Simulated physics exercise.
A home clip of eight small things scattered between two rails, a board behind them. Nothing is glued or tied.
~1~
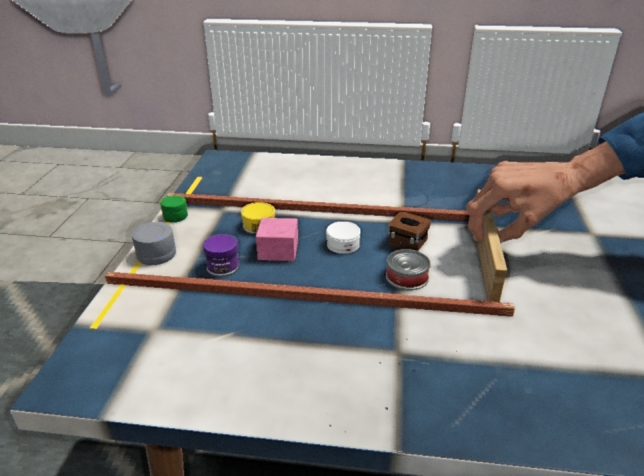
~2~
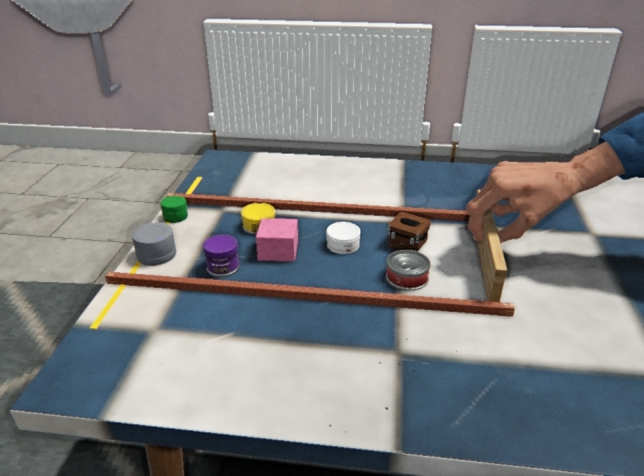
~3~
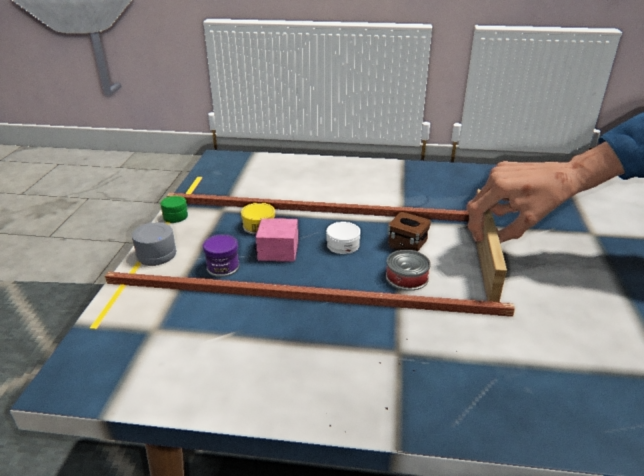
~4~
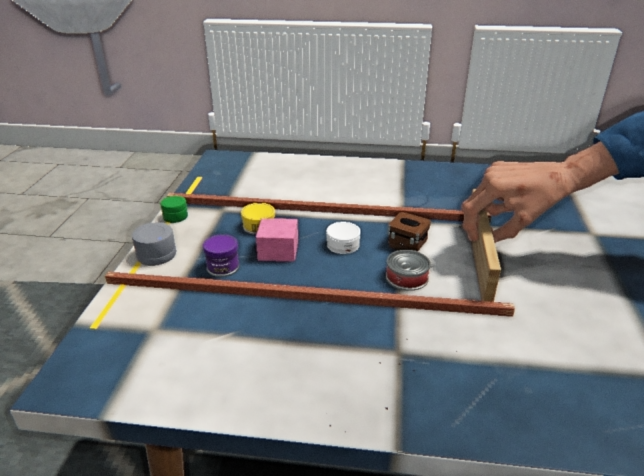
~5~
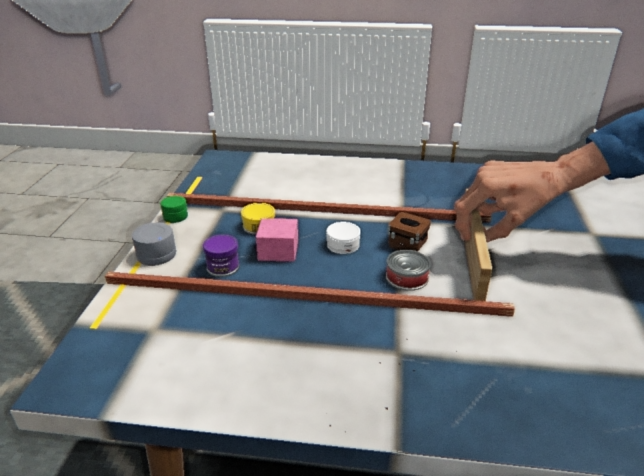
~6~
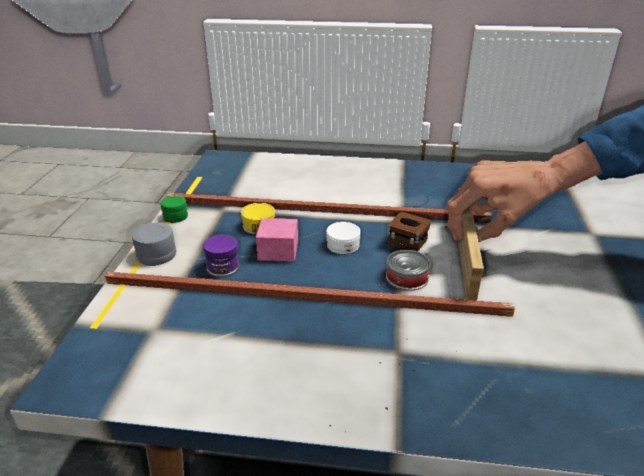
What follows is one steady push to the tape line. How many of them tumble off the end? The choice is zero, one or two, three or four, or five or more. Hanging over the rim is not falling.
As it turns out, the number that fall off is five or more.
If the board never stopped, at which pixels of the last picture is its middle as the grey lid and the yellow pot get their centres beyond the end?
At (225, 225) for the grey lid; at (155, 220) for the yellow pot.
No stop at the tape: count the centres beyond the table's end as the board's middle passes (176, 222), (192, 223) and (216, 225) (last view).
Past the end: 5, 2 and 1.
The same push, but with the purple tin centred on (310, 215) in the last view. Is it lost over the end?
It does not fall.
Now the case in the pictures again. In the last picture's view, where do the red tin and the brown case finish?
The red tin stops around (125, 246); the brown case around (148, 217).
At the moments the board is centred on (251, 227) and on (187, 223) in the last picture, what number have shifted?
First 7, then 8.
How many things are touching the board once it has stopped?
In contact: 3.
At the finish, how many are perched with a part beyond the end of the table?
Overhanging: 3.
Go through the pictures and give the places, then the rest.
Green lid (174, 209); grey lid (154, 243); purple tin (222, 255); board (487, 243); tape (157, 237), in the first picture.
Grey lid (155, 244); yellow pot (259, 219), in the second picture.
Purple tin (222, 255); board (487, 243), in the third picture.
Green lid (174, 209); brown case (409, 233), in the fourth picture.
Grey lid (155, 244); white tub (343, 238), in the fifth picture.
Green lid (174, 209); grey lid (155, 244); purple tin (222, 255); board (467, 241); tape (157, 237), in the sixth picture.
Soon after, none off yet; green lid at rest near (174, 209); grey lid at rest near (155, 244); purple tin at rest near (222, 255).
In the end, the number that fall off is five or more; gone, white tub, pink block, purple tin, grey lid and green lid.
